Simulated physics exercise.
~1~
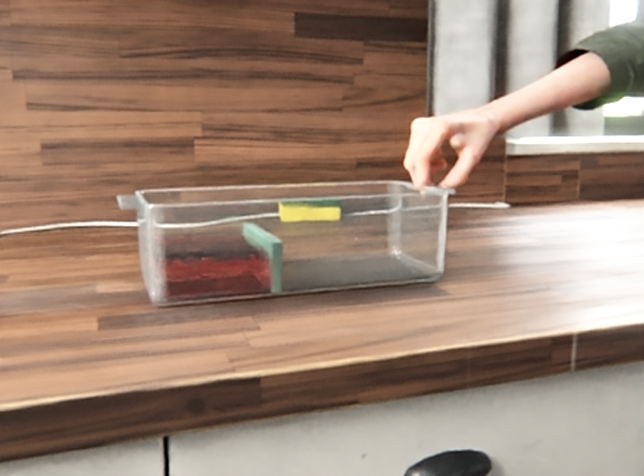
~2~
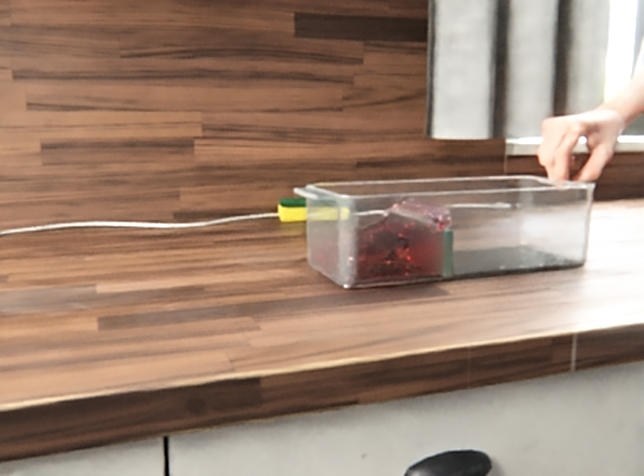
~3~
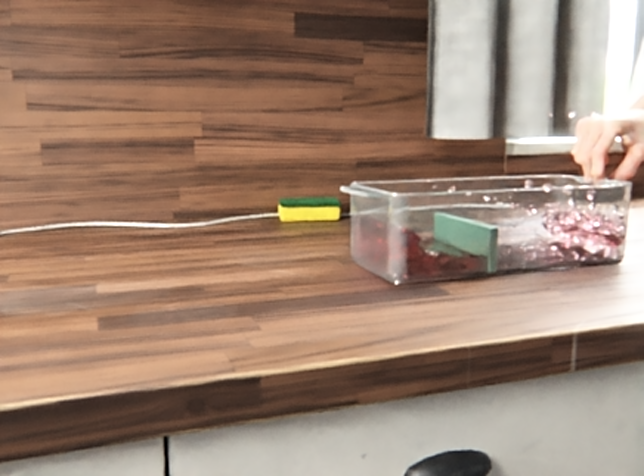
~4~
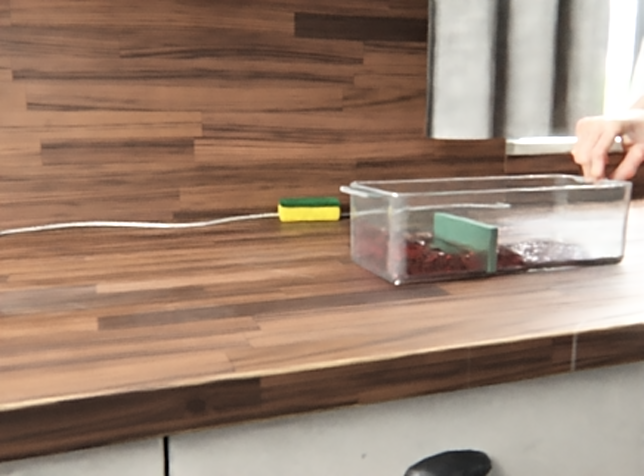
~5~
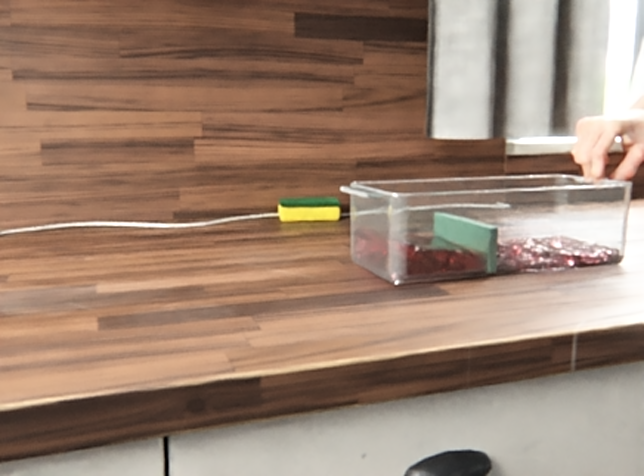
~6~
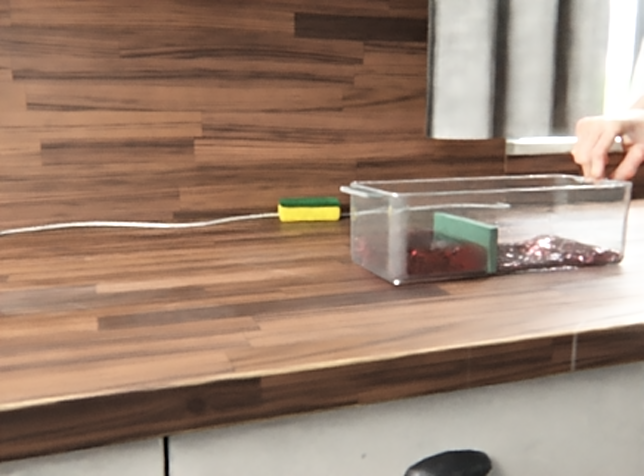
On a wooden kitchen worktop, a hand pulling a clear box right, red liquid surging over a green divider and settling on both sides.
